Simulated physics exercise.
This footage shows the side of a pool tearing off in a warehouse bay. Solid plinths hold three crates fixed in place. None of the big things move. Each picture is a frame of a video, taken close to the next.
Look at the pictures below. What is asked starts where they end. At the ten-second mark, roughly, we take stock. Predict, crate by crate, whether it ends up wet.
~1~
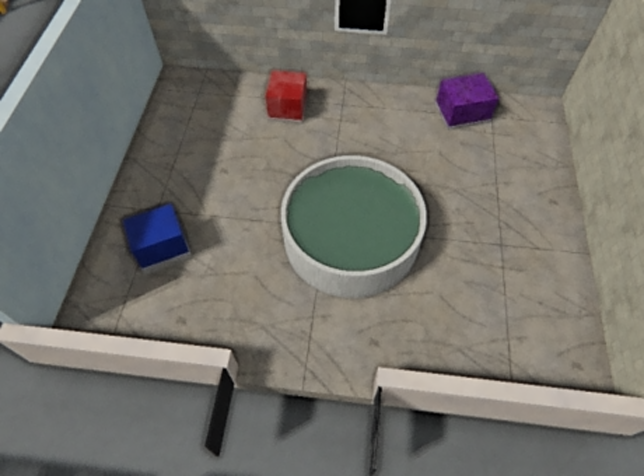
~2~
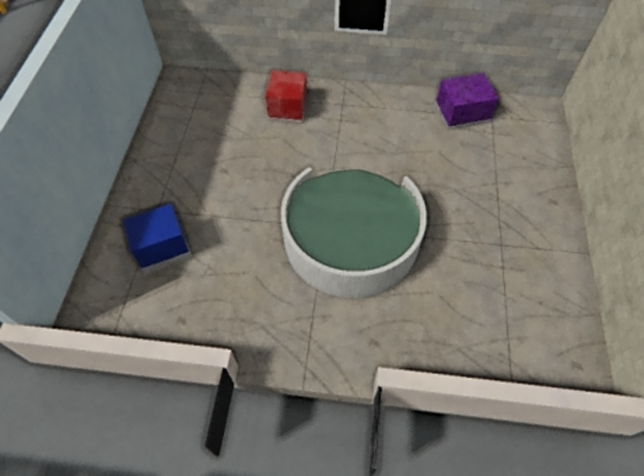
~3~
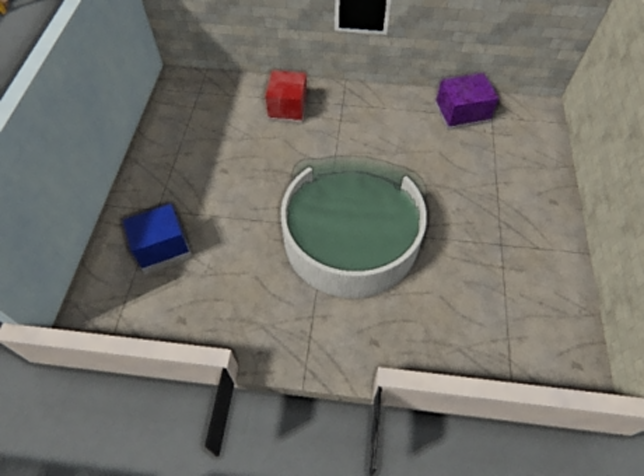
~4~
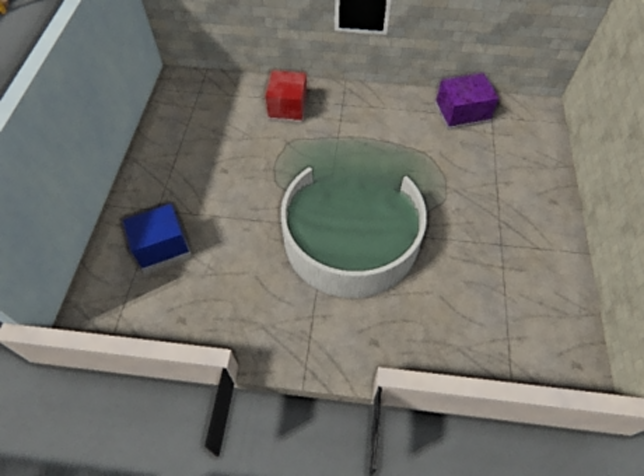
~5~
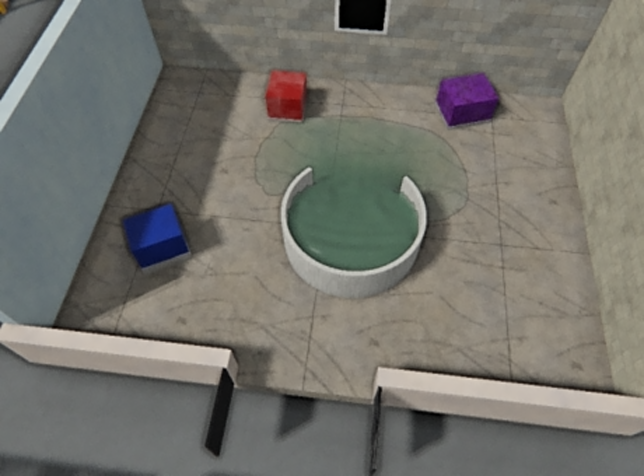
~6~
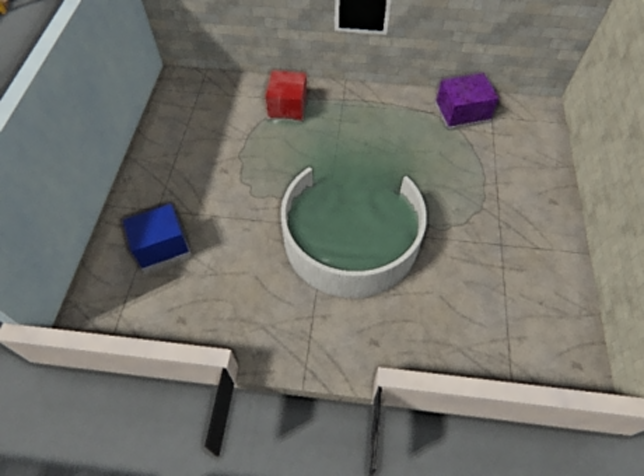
At the end, the purple crate ends up wet; the blue crate ends up dry; the red crate ends up wet.
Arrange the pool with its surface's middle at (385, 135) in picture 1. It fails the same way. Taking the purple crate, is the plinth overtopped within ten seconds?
Short answer: The purple crate is reached.
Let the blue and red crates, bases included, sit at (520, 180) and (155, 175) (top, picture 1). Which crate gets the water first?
The one in purple.
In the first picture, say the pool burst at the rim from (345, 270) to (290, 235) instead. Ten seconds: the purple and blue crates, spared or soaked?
Note - purple remains untouched, blue remains untouched.
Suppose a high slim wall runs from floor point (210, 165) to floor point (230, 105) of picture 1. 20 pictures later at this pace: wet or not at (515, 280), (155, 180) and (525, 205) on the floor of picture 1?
Outcome by spot, in order - unwatered, unwatered, unwatered.
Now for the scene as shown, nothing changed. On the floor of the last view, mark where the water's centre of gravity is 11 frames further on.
The centre of mass sits at about (357, 152).
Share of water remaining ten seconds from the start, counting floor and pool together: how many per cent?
Roughly 100 parts in a hundred.
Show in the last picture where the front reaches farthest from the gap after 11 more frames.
Somewhere near (164, 66).
A moment on, water covers 30 % of the floor; the purple crate water round its plinth, the blue crate not reached, the red crate water round its plinth.
Next, water covers 35 % of the floor; the purple crate water round its plinth, the blue crate not reached, the red crate water round its plinth.
Then, water covers 45 % of the floor; the purple crate water round its plinth, the blue crate not reached, the red crate water round its plinth.
Later, water covers 75 % of the floor; the purple crate water round its plinth, the blue crate water round its plinth, the red crate water round its plinth.
In the end, water covers 100 % of the floor; the purple crate was topped, the blue crate stayed above the water, the red crate was topped.
